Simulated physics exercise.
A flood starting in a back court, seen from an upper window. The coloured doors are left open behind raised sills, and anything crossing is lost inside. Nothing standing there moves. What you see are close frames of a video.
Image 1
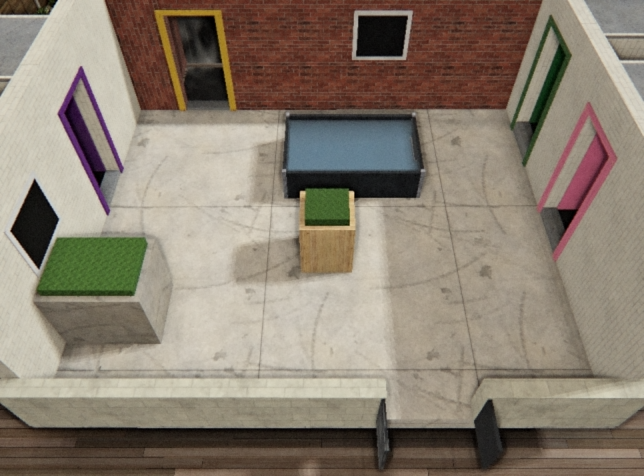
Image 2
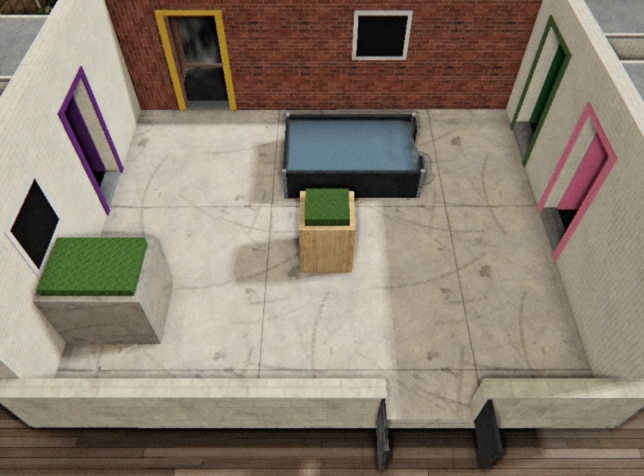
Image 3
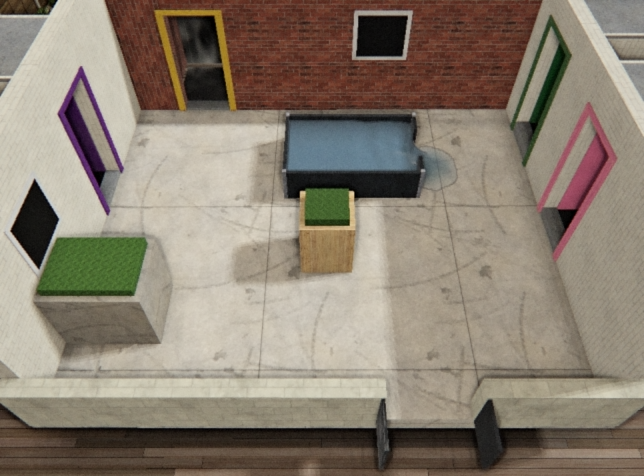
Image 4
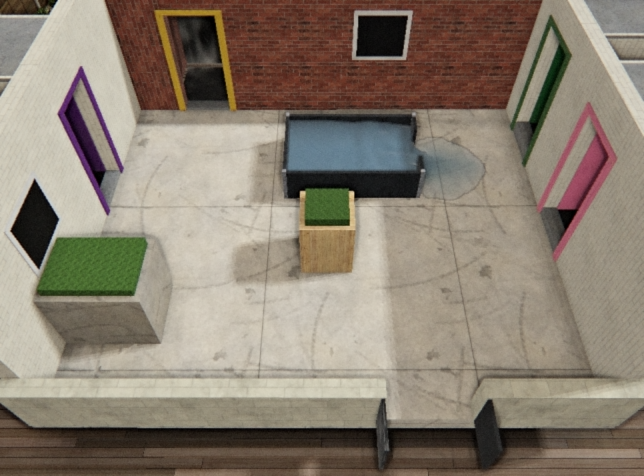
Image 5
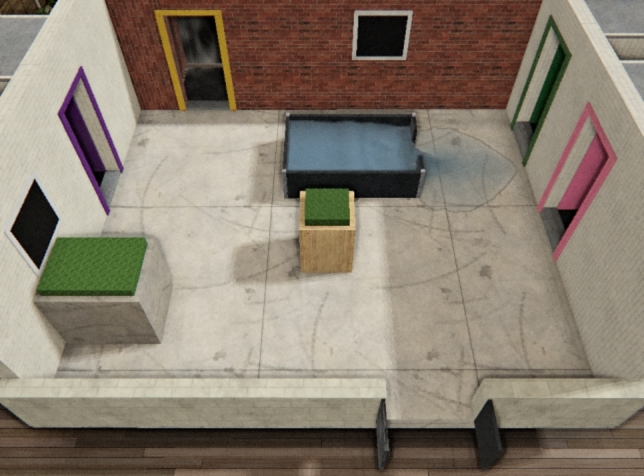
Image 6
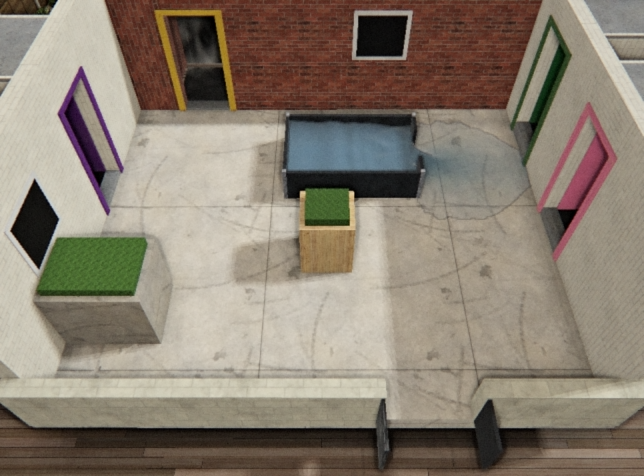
Water spills from the right side of a dark-walled tank near the back of a pale concrete court, seen from high above by a camera that stays still. A red brick wall with a yellow-framed door stands behind it, with a purple-framed doorway at left, green and pink ones at right, and two grass-topped blocks on the floor. The tank's surface begins calm, then water pours out and spreads rightward in a thin, widening sheet.
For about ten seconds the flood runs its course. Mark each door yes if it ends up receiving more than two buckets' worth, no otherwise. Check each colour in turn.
Pink door - no, yellow door - no, green door - no, purple door - no.
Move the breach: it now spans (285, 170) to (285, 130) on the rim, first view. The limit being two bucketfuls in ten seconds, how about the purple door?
Purple goes over.
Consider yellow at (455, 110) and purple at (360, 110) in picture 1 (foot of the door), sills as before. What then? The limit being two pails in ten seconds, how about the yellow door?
Yellow door: Gets flooded.
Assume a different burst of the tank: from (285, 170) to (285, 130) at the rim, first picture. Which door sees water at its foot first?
Answer: The purple one.
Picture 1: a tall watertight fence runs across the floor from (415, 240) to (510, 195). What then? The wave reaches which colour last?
The one in purple comes last.
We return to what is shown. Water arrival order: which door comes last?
My answer: The one in purple.
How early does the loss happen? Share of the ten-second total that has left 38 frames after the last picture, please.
I'd say about 30 per cent.
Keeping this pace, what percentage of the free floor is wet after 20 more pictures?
About 30 per cent.
A moment on, water covers 15 % of the floor; the pink door wet at the sill, nothing in, the yellow door not reached, the green door wet at the sill, nothing in, the purple door not reached.
Next, water covers 15 % of the floor; the pink door wet at the sill, nothing in, the yellow door not reached, the green door wet at the sill, nothing in, the purple door not reached.
Then, water covers 30 % of the floor; the pink door wet at the sill, nothing in, the yellow door not reached, the green door wet at the sill, nothing in, the purple door not reached.
Later, water covers 50 % of the floor; the pink door wet at the sill, nothing in, the yellow door wet at the sill, nothing in, the green door wet at the sill, nothing in, the purple door not reached.
In the end, water covers 80 % of the floor; the pink door wet at the sill, nothing in, the yellow door wet at the sill, nothing in, the green door wet at the sill, nothing in, the purple door wet at the sill, nothing in.
